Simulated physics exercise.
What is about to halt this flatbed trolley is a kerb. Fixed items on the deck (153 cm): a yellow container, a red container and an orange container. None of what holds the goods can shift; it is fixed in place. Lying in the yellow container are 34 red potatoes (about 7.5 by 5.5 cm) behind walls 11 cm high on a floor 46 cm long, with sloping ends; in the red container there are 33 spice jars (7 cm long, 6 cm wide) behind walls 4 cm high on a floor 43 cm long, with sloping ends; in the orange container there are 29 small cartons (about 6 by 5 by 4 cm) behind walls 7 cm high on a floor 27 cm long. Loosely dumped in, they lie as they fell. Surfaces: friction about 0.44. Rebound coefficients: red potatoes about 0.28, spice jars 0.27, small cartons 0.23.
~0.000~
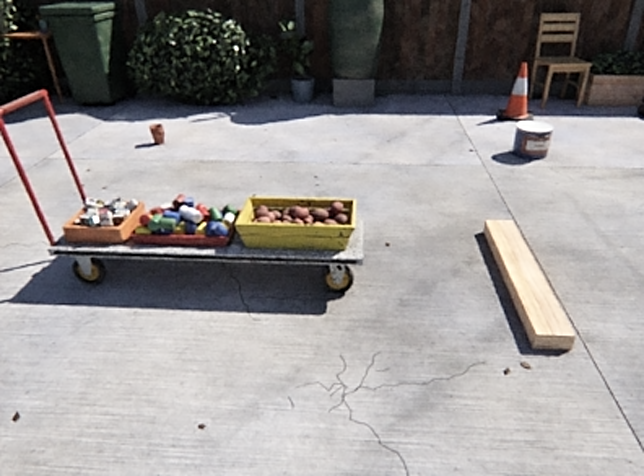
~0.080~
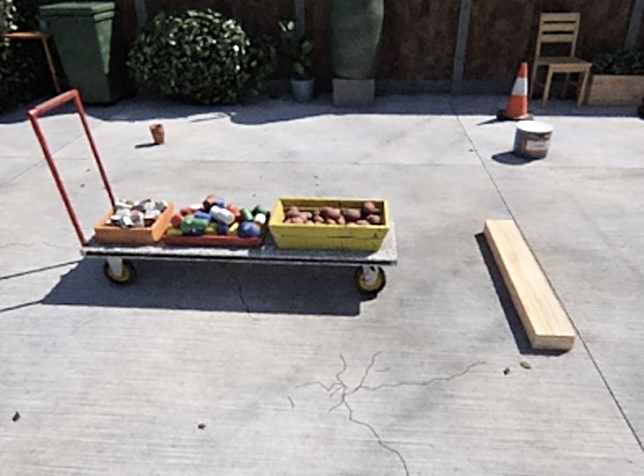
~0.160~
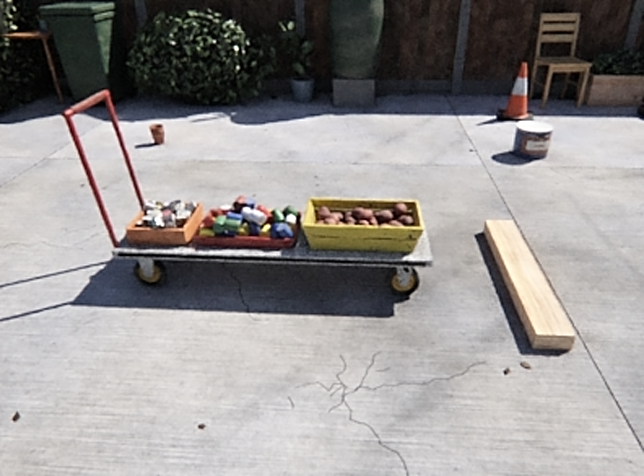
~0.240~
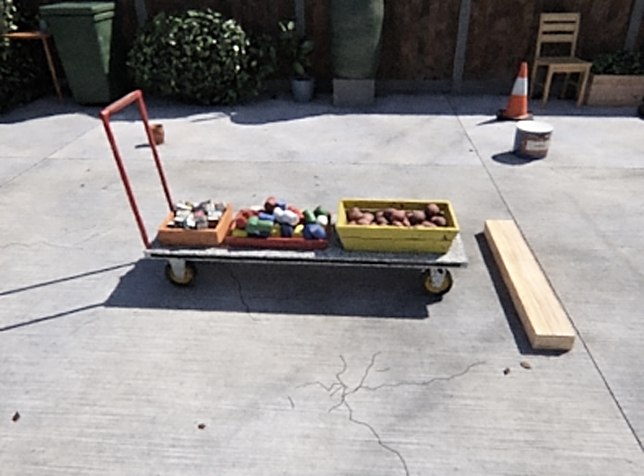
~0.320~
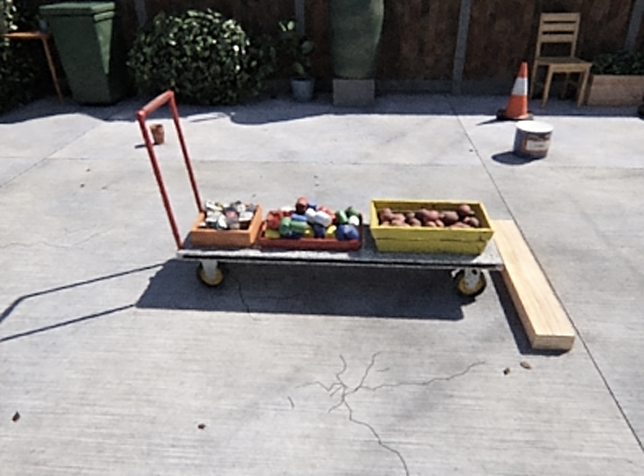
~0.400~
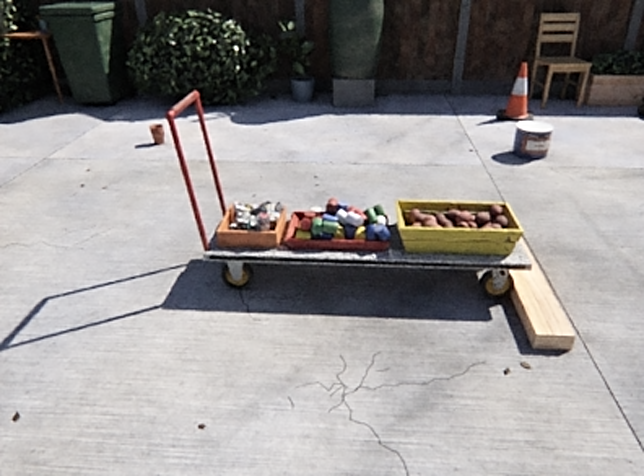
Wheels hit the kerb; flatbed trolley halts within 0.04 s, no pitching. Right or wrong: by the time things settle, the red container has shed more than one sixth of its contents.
Right.
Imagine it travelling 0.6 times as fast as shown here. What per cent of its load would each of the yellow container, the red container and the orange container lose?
In that case the yellow container sheds 0 per cent, the red container 20 per cent and the orange container 10 per cent.
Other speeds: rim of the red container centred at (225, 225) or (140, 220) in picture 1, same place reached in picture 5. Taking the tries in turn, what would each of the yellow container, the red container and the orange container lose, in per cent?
Per cent lost, first try then second - yellow container: 0, 0; red container: 20, 40; orange container: 10, 30.
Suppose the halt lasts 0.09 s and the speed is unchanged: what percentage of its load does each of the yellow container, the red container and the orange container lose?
With that change, yellow container 0 per cent, red container 40 per cent, orange container 10 per cent.
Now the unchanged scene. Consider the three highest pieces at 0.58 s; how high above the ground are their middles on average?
Height, averaged: Around 42 cm.
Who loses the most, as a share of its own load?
It is the red container.
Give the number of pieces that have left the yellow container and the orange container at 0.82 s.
Estimate at that time - yellow container 0, orange container 5, give or take.
After 0.46 s, yellow container 34 in, 0 out, red container 32 in, 1 out and orange container 27 in, 2 out.
After 0.58 s, yellow container 34 in, 0 out, red container 27 in, 6 out and orange container 24 in, 5 out.
After 0.82 s, yellow container 34 in, 0 out, red container 24 in, 9 out and orange container 24 in, 5 out.
When it is over (at 1.32 s), yellow container 34 in, 0 out, red container 23 in, 10 out and orange container 24 in, 5 out. Asked share, 10 of 33, 30 per cent.
